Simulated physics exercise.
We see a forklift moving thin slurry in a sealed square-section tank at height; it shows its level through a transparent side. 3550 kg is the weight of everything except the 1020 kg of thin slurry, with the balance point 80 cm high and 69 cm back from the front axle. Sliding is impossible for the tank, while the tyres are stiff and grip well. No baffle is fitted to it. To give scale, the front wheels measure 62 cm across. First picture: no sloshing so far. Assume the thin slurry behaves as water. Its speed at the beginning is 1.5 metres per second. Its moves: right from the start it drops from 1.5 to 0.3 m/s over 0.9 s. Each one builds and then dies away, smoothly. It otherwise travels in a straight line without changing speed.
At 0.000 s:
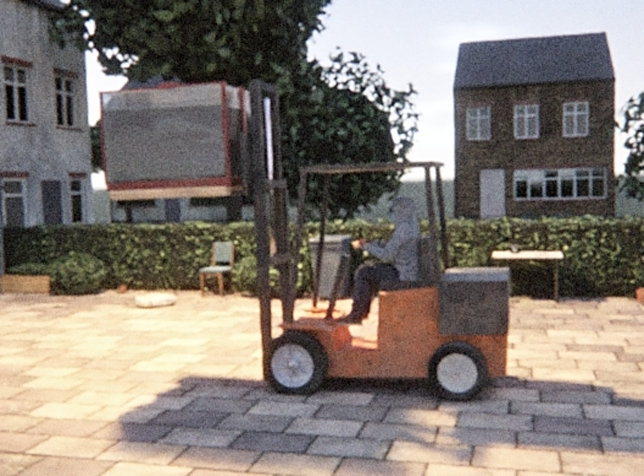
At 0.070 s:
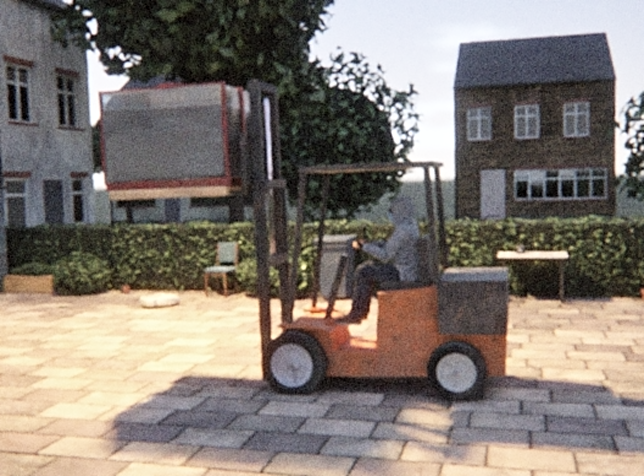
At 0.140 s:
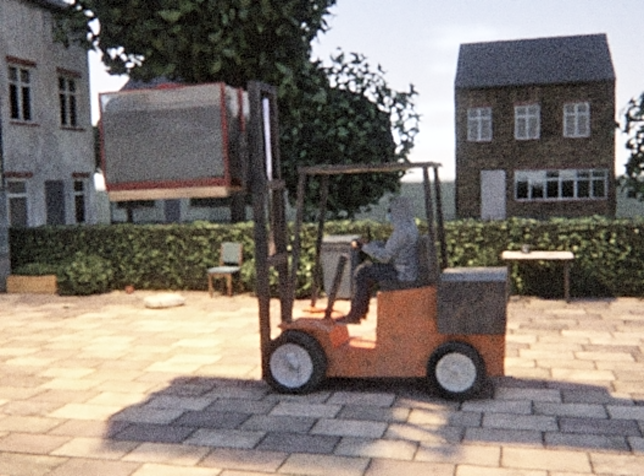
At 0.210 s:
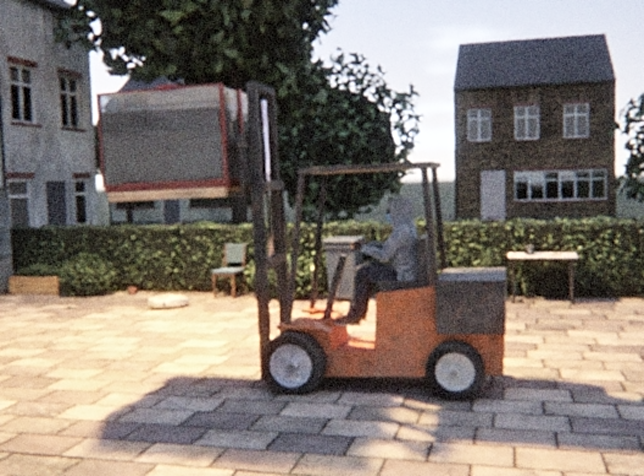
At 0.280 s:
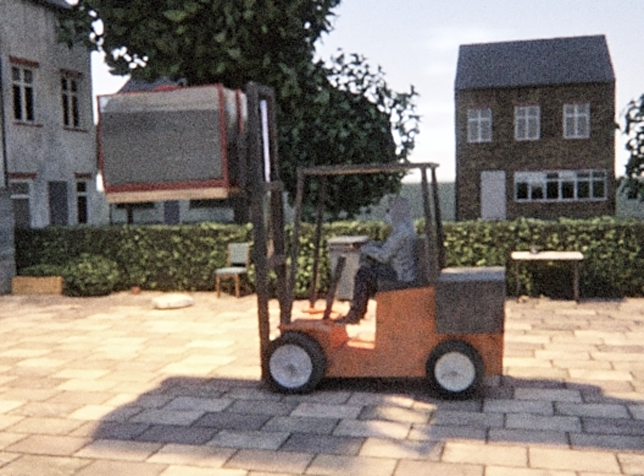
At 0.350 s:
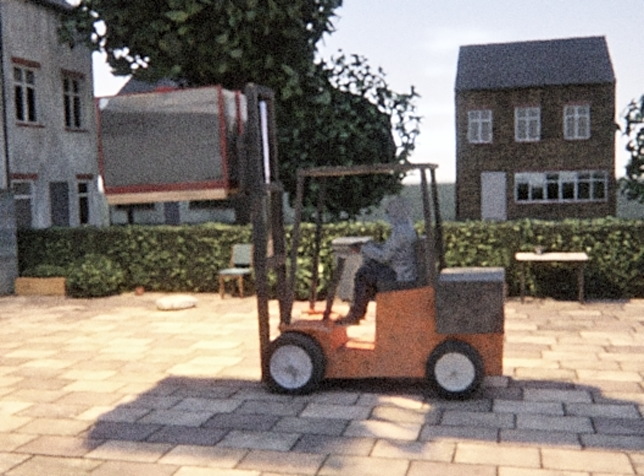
On a paved yard, a driver sits on an orange forklift holding a tank high.
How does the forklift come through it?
It wobbles up but recovers.
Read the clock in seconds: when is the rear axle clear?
It happens at roughly 0.60 s on the clock.
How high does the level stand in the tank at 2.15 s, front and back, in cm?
Roughly 82 cm in front and 58 cm behind.
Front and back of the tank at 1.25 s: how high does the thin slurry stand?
The front stands at 70 cm and the back at 66 cm.
By 0.60 s the lean is 1° nose down, the rear 2 cm in the air; the liquid stands 53 cm at the back and 81 cm at the front.
By 0.95 s the lean is 2° nose down, the rear 5 cm in the air; the liquid stands 52 cm at the back and 79 cm at the front.
By 1.25 s the lean is 1° nose down, the rear 3 cm in the air; the liquid stands 66 cm at the back and 70 cm at the front.
By 2.15 s the lean is 0°, wheels down; the liquid stands 58 cm at the back and 81 cm at the front.
By 3.88 s all wheels are down again; the highest lift was 5 cm and the largest lean 2°.
